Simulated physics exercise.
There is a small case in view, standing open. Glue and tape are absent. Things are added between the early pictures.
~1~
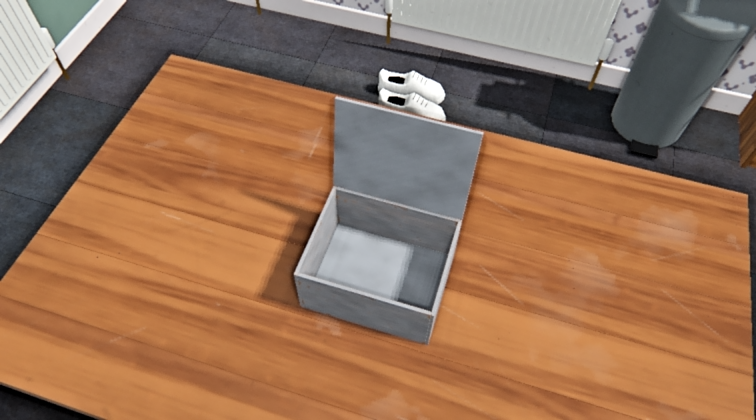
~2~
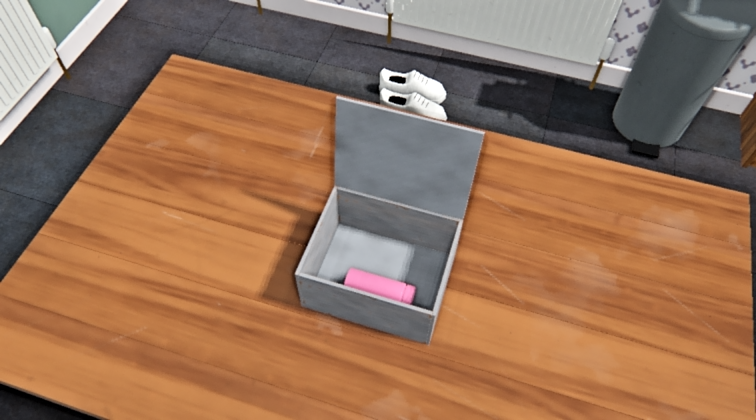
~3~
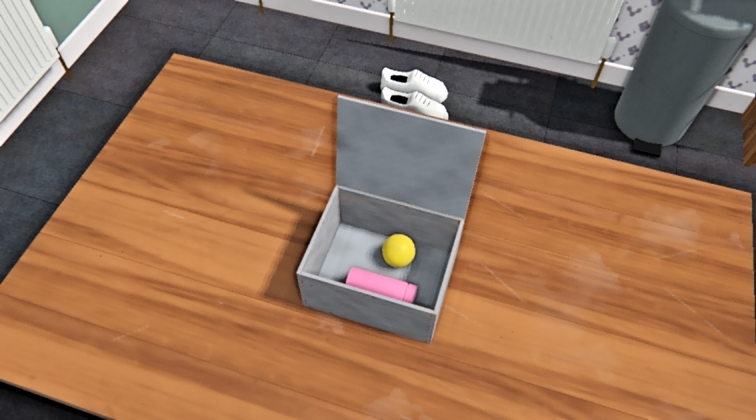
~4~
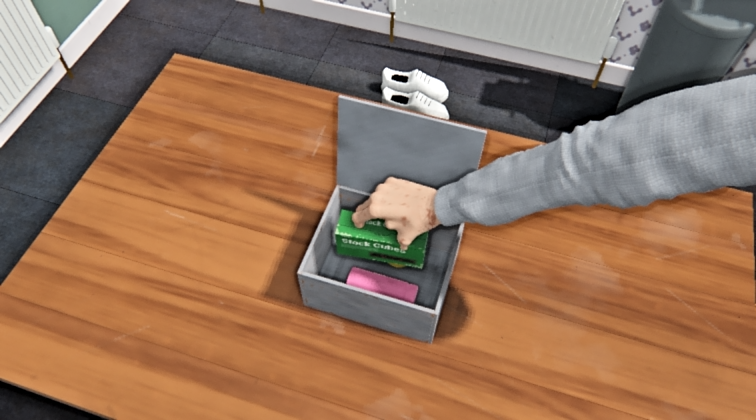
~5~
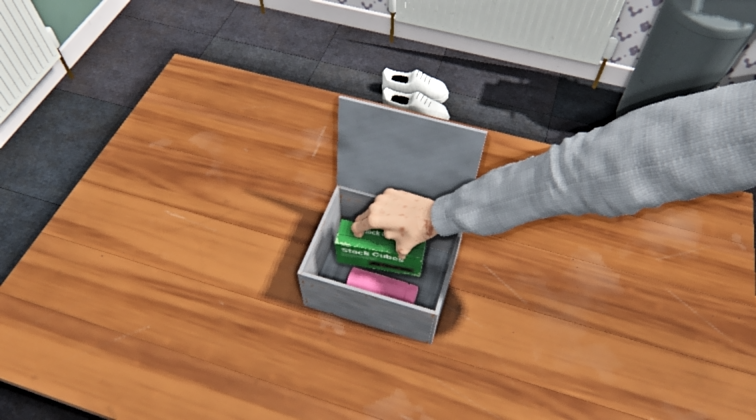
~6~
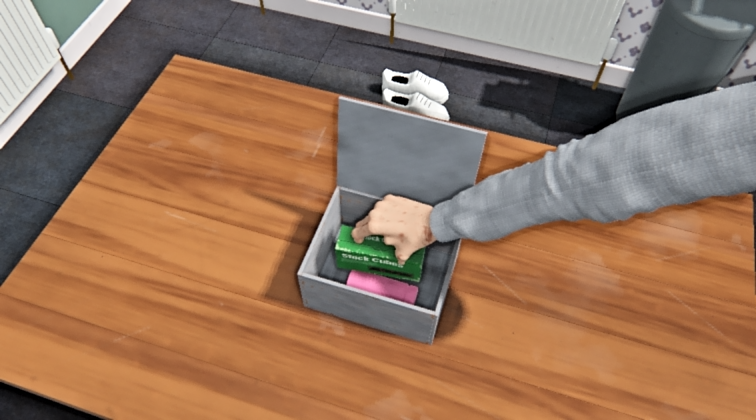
The clip shows an open grey case on a wooden table, where a pink shaker appears inside, followed by a yellow ball; then a hand reaches in from the right and lowers a green carton slightly into the case.
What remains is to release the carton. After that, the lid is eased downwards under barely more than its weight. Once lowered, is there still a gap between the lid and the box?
No, the lid meets the box.
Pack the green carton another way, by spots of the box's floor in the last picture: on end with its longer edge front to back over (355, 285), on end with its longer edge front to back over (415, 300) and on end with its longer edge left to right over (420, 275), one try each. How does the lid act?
Attempt one, it is left gaping; attempt two, it is left gaping; attempt three, it settles down.
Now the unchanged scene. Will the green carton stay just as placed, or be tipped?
Once everything settles, the green carton ends up at a slant.
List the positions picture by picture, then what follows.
The last thing is not in view yet, in the first frame.
The last thing is not in view yet; pink shaker (380, 290), in the second frame.
The last thing is not in view yet; pink shaker (381, 289), in the third frame.
Still above its spot; green carton (382, 239); pink shaker (382, 289), in the fourth frame.
Still above its spot; green carton (381, 248); pink shaker (382, 290), in the fifth frame.
Put in, still held; green carton (381, 254); pink shaker (382, 290), in the sixth frame.
Then, 0.30 s past the last view, green carton rocked 49° from its first pose near (383, 267); pink shaker displaced a little.
Then, 1.40 s past the last view, lid 75° above the rim; green carton rocked 32° from its first pose near (386, 269); pink shaker displaced about its own width.
Then, 1.70 s past the last view, lid 46° above the rim; green carton rocked 32° from its first pose near (386, 269); pink shaker displaced about its own width.
Then, 2.00 s past the last view, lid shut; green carton rocked 32° from its first pose near (386, 269); pink shaker displaced about its own width.
Finally, lid shut; moved from the start, green carton; the other 2 still in place. Final places as the last picture's camera would see them, green carton near (386, 269).
